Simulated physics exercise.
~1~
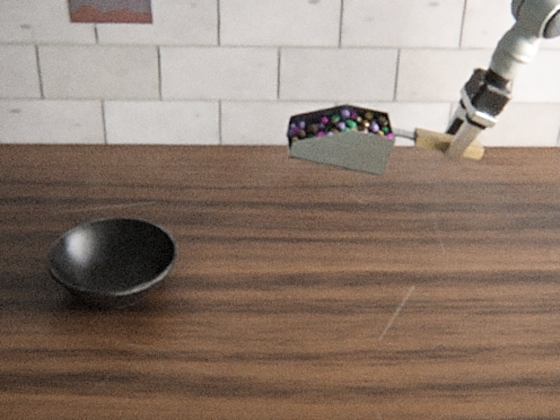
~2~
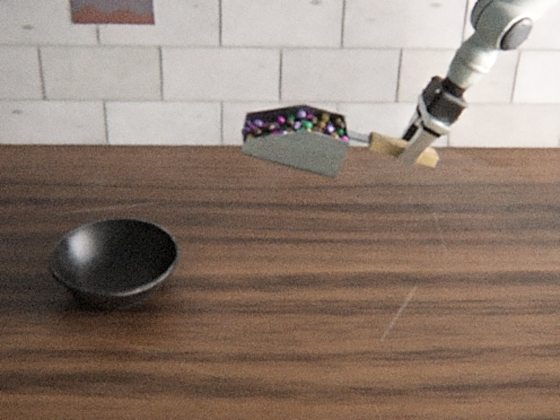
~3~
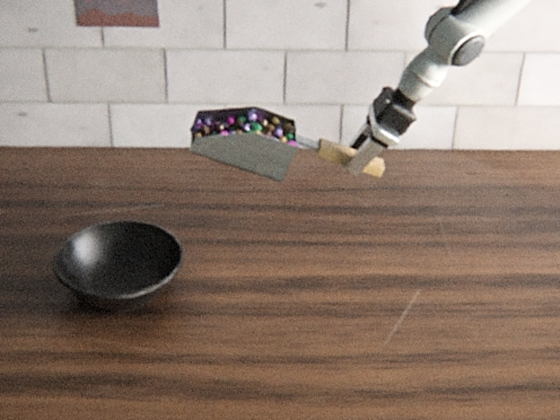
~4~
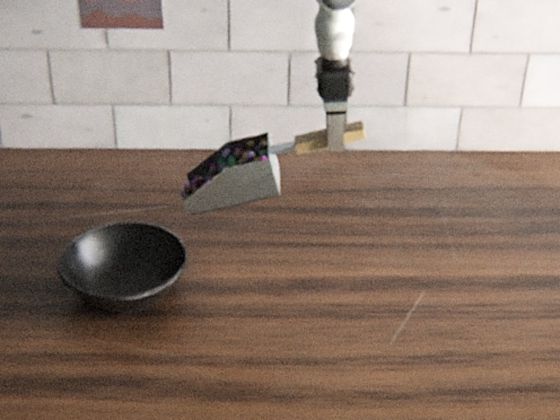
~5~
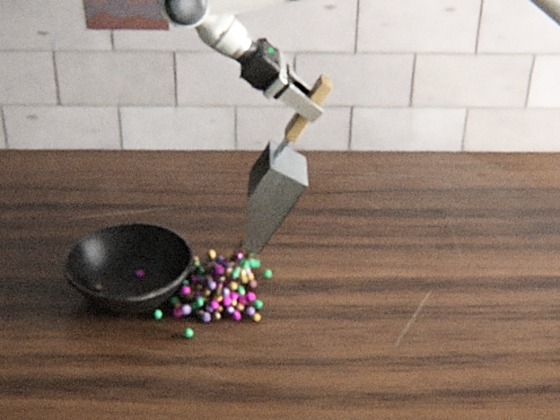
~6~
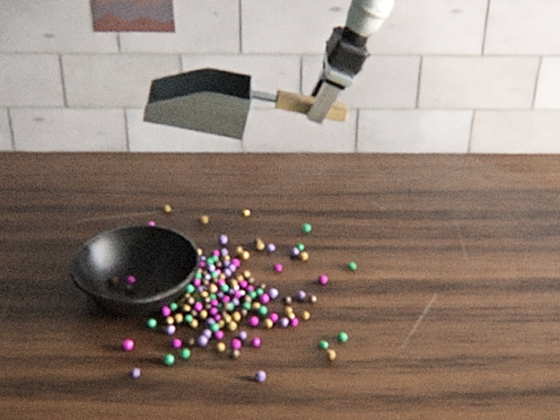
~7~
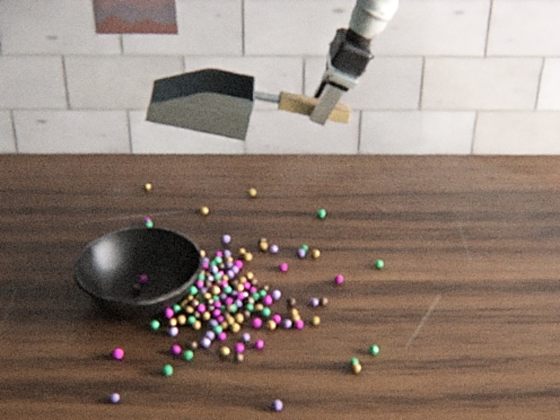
The clip shows a robot arm carrying a scoop of colourful round sweets left toward a black bowl on a wooden table, then tipping it so nearly all spill beside the bowl, scattering across the table as the emptied scoop is raised and levelled.
